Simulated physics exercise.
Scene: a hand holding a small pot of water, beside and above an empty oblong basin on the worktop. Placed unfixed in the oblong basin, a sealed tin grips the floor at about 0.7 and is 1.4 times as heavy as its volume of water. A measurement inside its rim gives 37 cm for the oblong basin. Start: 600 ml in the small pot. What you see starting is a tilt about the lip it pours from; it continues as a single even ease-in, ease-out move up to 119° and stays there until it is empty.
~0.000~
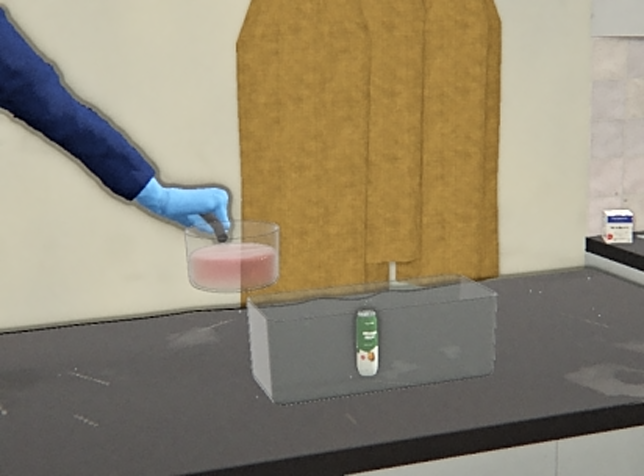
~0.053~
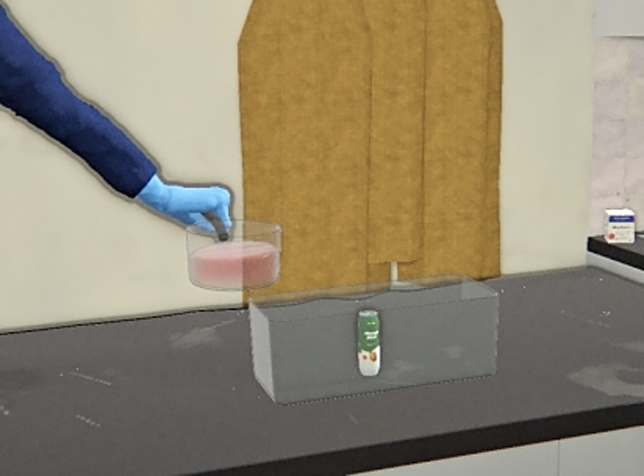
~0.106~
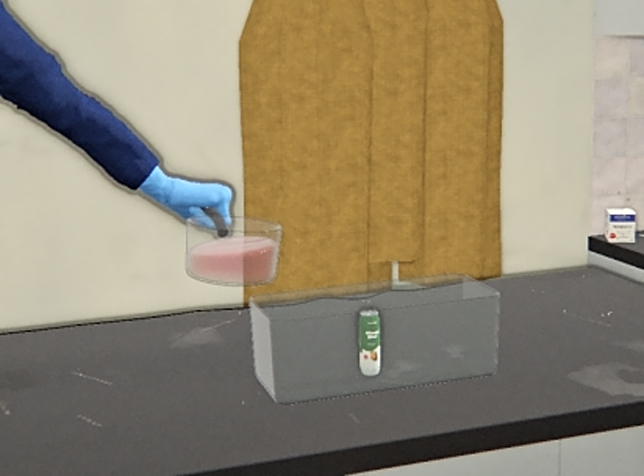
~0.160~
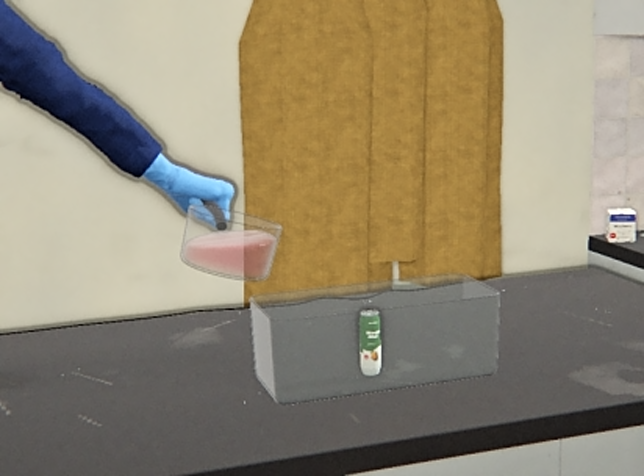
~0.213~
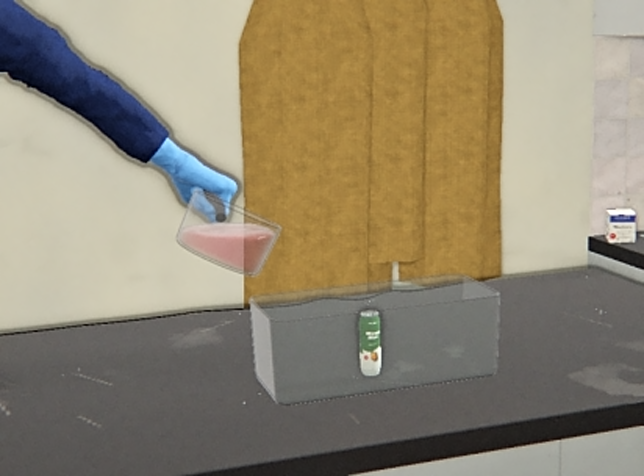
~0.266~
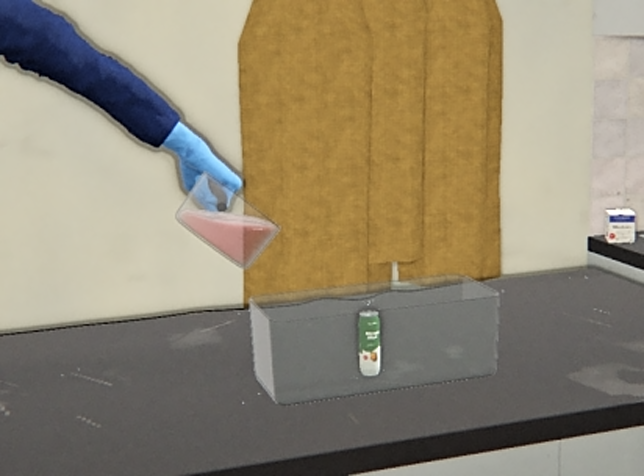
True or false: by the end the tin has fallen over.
True.
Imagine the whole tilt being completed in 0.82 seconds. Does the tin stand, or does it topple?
Then the tin tumbles.
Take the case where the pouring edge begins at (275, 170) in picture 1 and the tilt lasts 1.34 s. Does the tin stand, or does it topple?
After that, the tin overturns.
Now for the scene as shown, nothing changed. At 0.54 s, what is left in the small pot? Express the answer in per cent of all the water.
Fraction remaining: Approx. 34 per cent.
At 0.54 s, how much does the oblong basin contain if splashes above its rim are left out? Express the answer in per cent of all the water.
5 %, more or less.
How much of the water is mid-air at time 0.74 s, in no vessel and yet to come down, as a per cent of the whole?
Close to 10 %.
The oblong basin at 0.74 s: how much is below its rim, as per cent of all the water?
Close to 88 in a hundred.
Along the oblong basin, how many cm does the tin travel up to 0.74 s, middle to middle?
Its middle sits about 2 cm from the start.
Then, 0.54 s in, the tilt is 108° and 35 per cent is still to pour; the tin stands where it began.
Then, 0.74 s in, the tilt is 119° and 1 per cent is still to pour; the tin leans 19°.
Then, 0.94 s in, the tilt is 119° and 0 per cent is still to pour; the tin lies on its side.
Then, 1.17 s in, the tilt is 119° and 0 per cent is still to pour; the tin lies on its side.
Finally, the tin lies on its side.
